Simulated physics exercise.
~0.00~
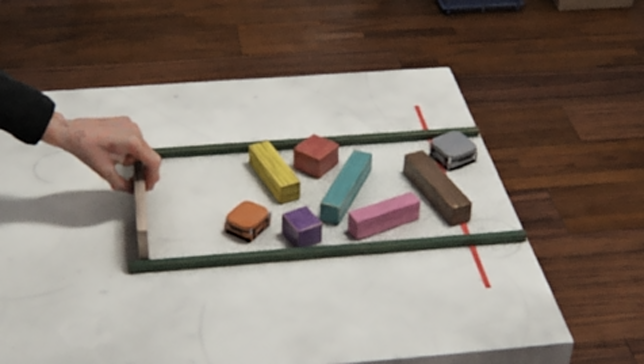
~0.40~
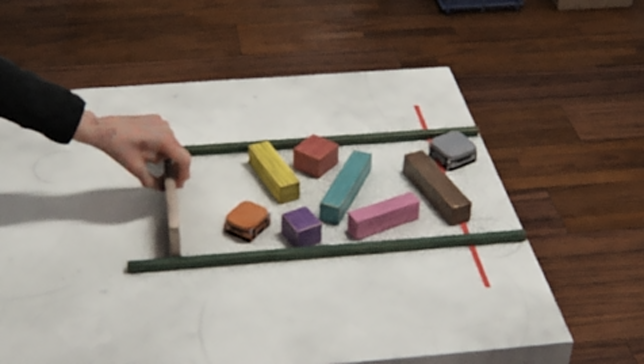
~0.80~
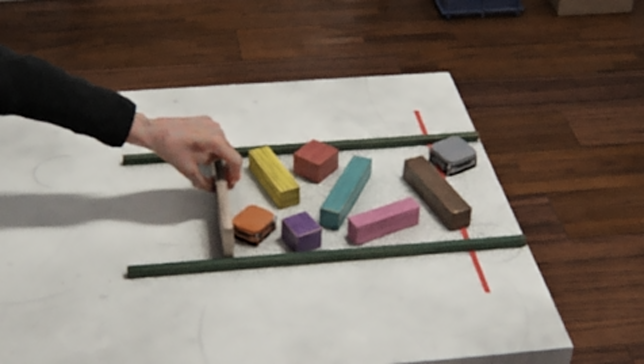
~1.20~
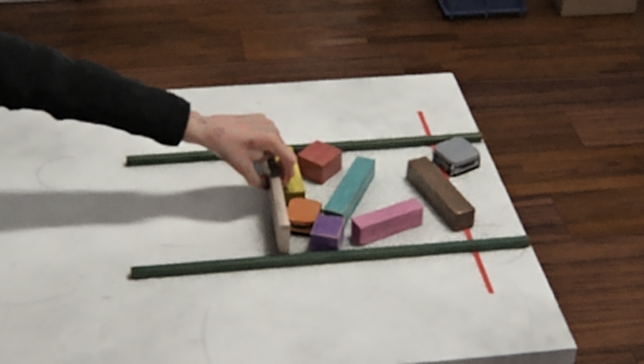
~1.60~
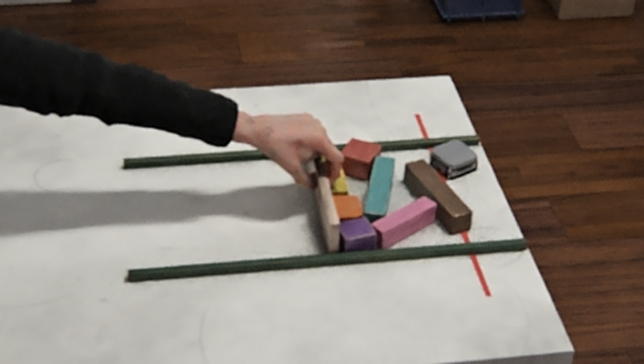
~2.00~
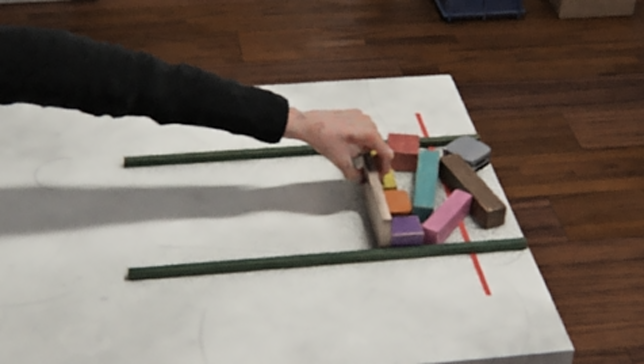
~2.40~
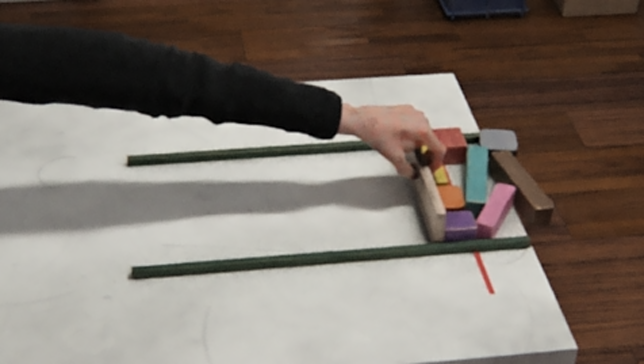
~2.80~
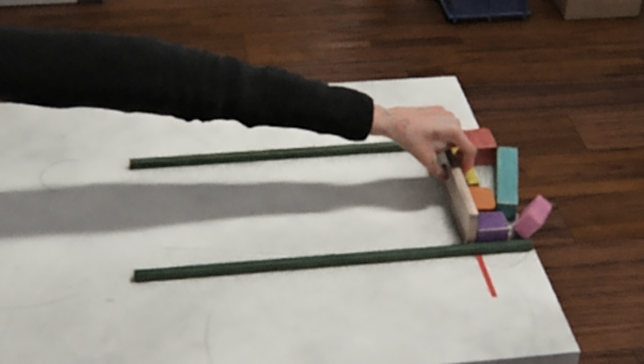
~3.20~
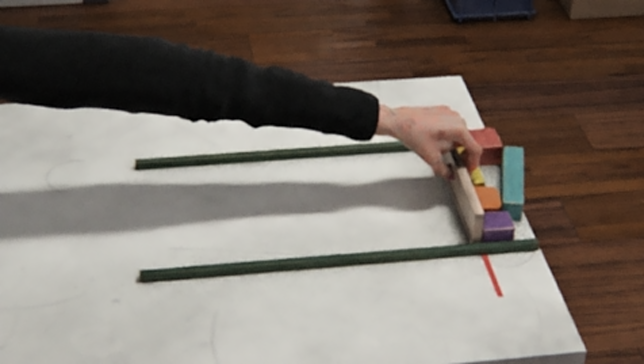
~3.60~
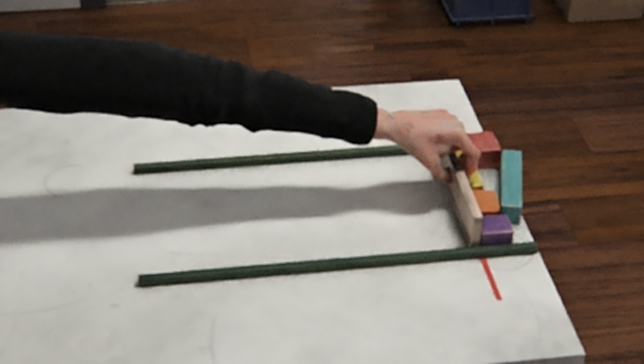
On a pale tabletop between two green rails, a hand slid an upright board to the right, bunching up eight coloured sticks and blocks and pushing them past the red tape until the grey, brown and pink ones went over the edge.
